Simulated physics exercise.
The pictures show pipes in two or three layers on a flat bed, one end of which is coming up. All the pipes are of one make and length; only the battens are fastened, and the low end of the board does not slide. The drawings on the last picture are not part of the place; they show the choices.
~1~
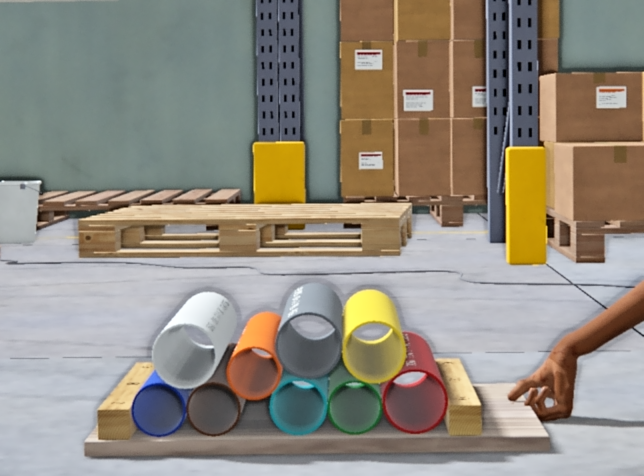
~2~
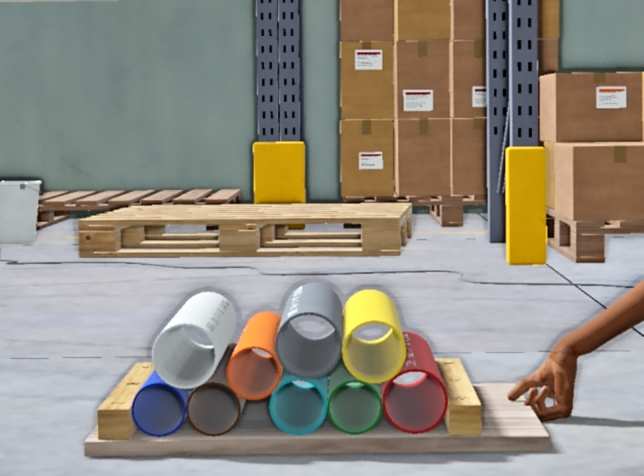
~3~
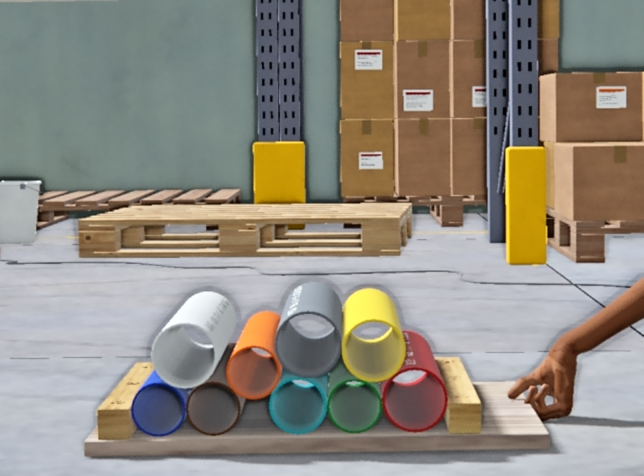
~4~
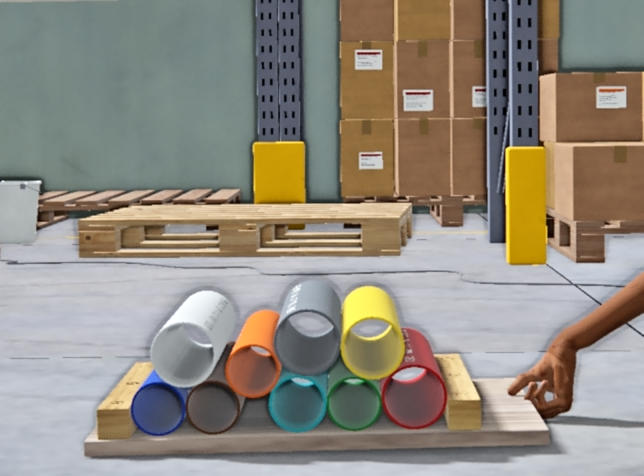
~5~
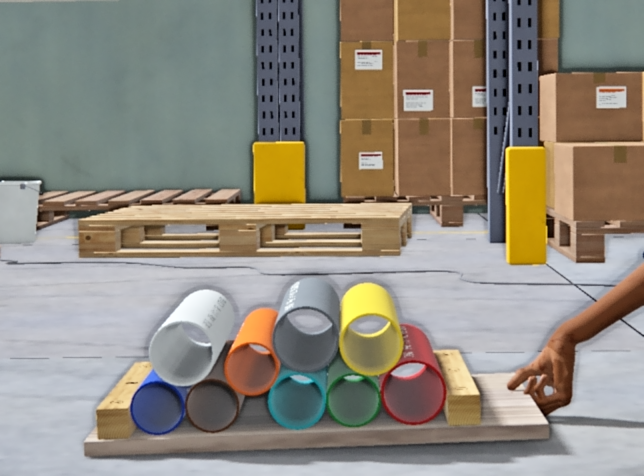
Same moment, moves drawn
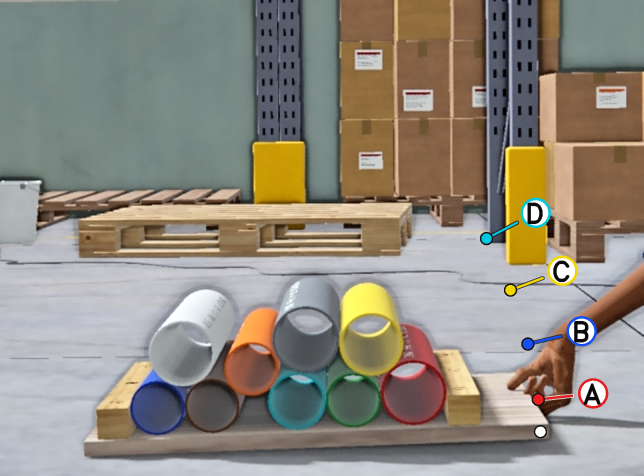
The clip shows coloured pipes stacked in two layers between wooden battens on a board on a warehouse floor, as a hand at the right end stays nearly still, then raises that end very slightly, the pipes keeping their arrangement.
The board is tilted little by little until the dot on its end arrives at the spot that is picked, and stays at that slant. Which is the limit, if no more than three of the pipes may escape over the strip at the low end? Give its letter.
Lift it to C and no more.
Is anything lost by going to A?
No, at A.
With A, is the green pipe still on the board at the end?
Yes.
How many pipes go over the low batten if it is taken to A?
At A the number is none.
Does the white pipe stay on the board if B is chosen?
The white pipe: Yes.
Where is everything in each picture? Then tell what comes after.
Orange pipe (254, 373); white pipe (185, 356); yellow pipe (374, 351), in the first frame.
Yellow pipe (374, 351); grey pipe (309, 345), in the second frame.
Board (319, 402); red pipe (415, 400); turquoise pipe (298, 406), in the third frame.
Board (318, 400); blue pipe (158, 409); brown pipe (213, 407), in the fourth frame.
Board (318, 397); blue pipe (158, 407); brown pipe (213, 405), in the fifth frame.
On the copy, A at (538, 399); B at (528, 344); C at (510, 290); D at (487, 239); the white dot at (540, 432).
On C. First, board at 14°.
Then, board at 20°.
Finally, board at 20°, one over the low batten (white).
By contrast, A none over the low batten; B none over the low batten; D four over the low batten (orange, white, yellow, grey).
